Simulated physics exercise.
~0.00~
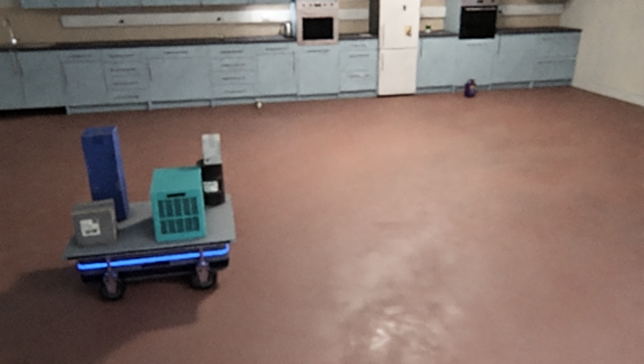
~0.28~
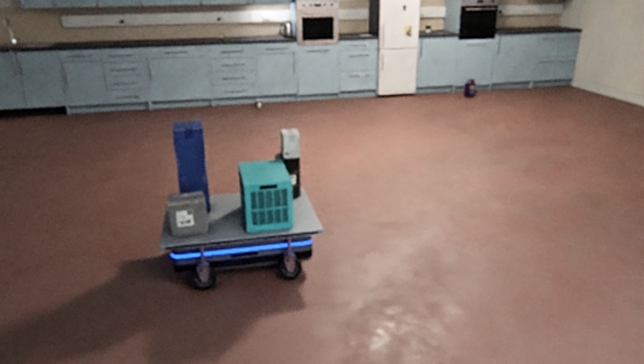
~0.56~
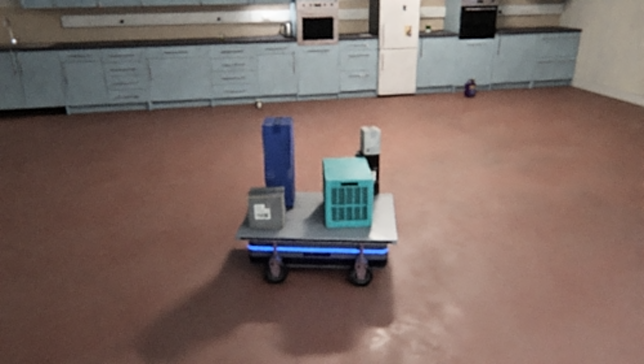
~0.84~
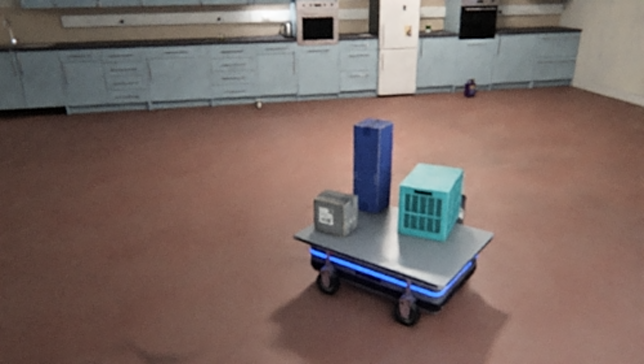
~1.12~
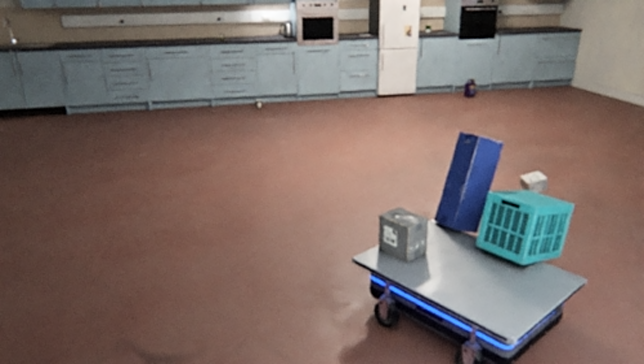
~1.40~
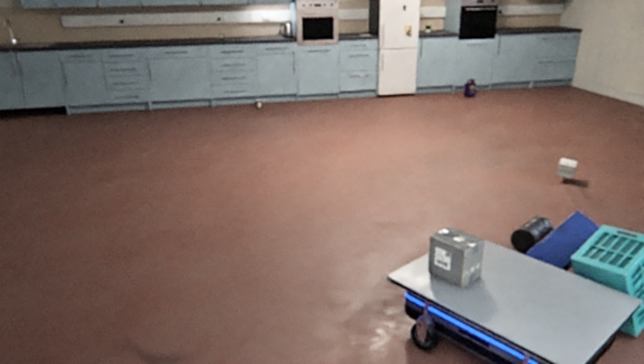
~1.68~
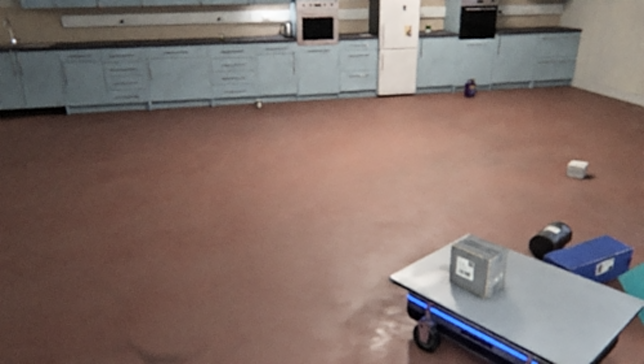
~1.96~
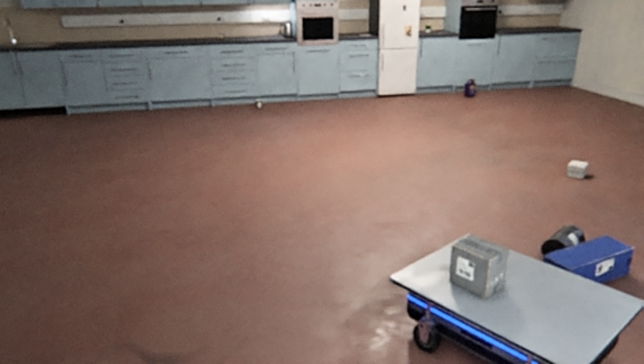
A flat cart with a glowing blue strip rolls to the right across a reddish floor in front of a long row of kitchen cabinets, carrying a tall blue box, a turquoise crate, a grey box, a white box and a black canister. It then swings toward the viewer, and the load starts to shift. The blue box leans and goes over the far edge with the crate, while the white box lands farther away. The cart stops at the lower right as the crate tumbles out of view. The grey box slides slightly but stays upright on deck, with the blue box and canister lying beyond it.
